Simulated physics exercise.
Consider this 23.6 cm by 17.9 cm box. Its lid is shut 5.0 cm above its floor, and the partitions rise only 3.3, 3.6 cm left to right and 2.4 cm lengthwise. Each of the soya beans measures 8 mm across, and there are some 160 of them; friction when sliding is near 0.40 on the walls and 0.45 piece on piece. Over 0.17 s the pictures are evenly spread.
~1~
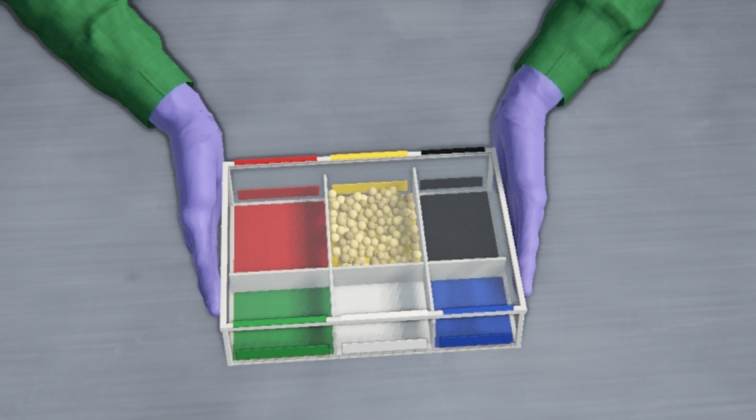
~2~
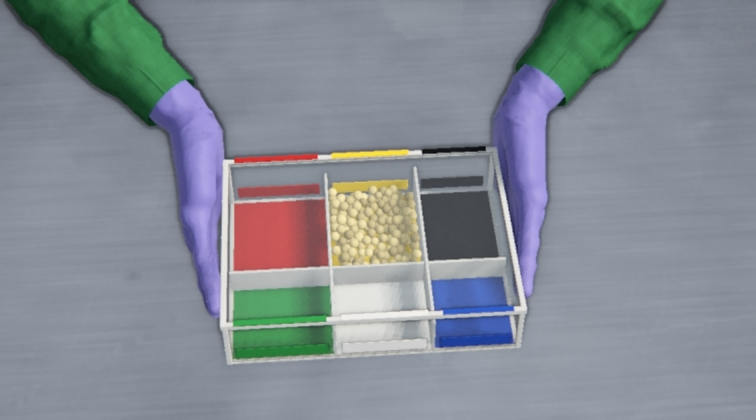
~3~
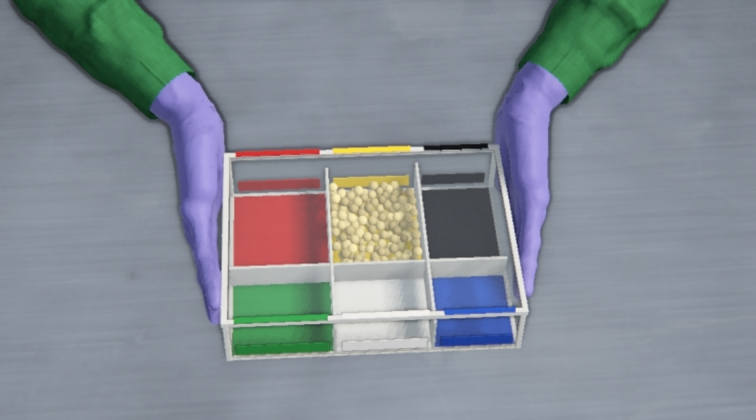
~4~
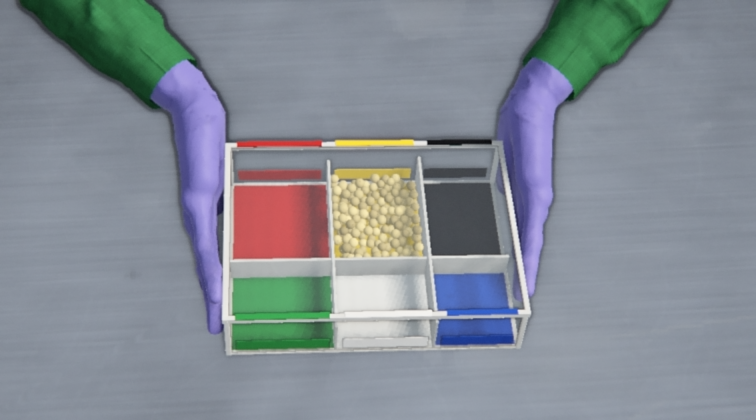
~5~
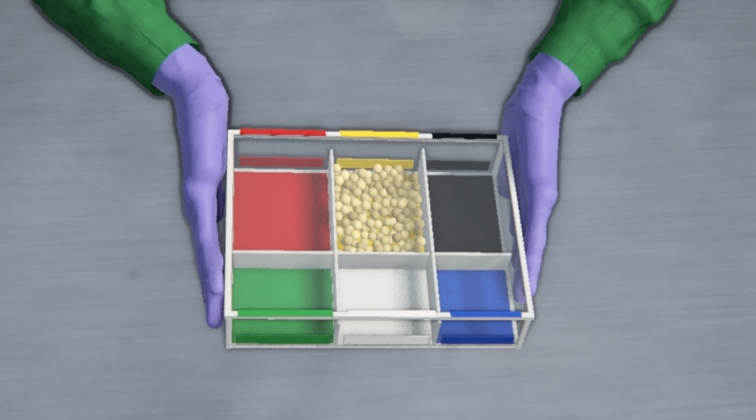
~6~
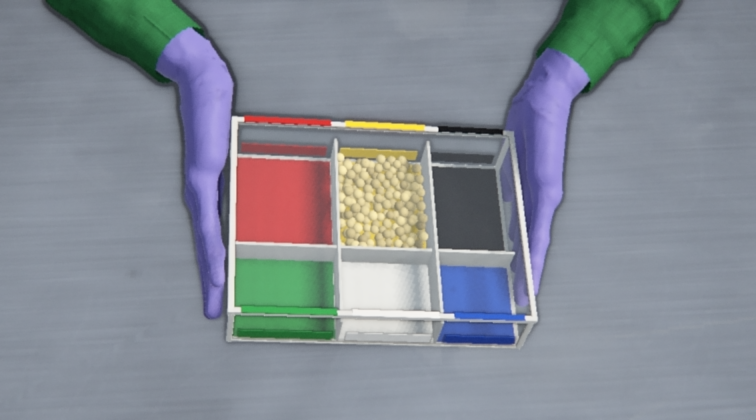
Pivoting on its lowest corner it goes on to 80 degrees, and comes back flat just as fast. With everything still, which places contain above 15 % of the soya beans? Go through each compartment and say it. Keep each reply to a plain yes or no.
Here goes: Red compartment no; blue compartment yes; green compartment no; yellow compartment yes; white compartment yes; black compartment no.
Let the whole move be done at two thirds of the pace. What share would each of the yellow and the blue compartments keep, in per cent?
Final share: Yellow 50 %, blue 25 %.
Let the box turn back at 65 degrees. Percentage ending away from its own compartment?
About 25 per cent.
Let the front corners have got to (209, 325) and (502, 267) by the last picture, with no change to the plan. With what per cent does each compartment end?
Red 25, blue 0, green 5, yellow 65, white 0, black 0.
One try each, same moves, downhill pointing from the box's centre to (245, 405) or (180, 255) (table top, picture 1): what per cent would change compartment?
The share comes to roughly 70 in a hundred, then roughly 30 in a hundred.
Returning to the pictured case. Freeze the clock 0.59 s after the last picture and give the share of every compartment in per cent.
Red = 0, blue = 5, green = 0, yellow = 85, white = 10, black = 0 (per cent).
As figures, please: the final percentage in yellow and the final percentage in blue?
Yellow: 50; blue: 20.
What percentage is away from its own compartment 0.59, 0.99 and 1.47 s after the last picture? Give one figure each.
In order, some 15, 45 and 50.
Then, 0.59 s after the last picture, tilt 80 degrees; blue 5 %, yellow 85 %, white 10 %.
Then, 0.99 s after the last picture, tilt 35 degrees; blue 20 %, yellow 55 %, white 25 %.
Then, 1.47 s after the last picture, tilt 0 degrees; blue 20 %, yellow 50 %, white 25 %.
In the end, red 0 %, blue 20 %, green 0 %, yellow 50 %, white 25 %, black 0 %.
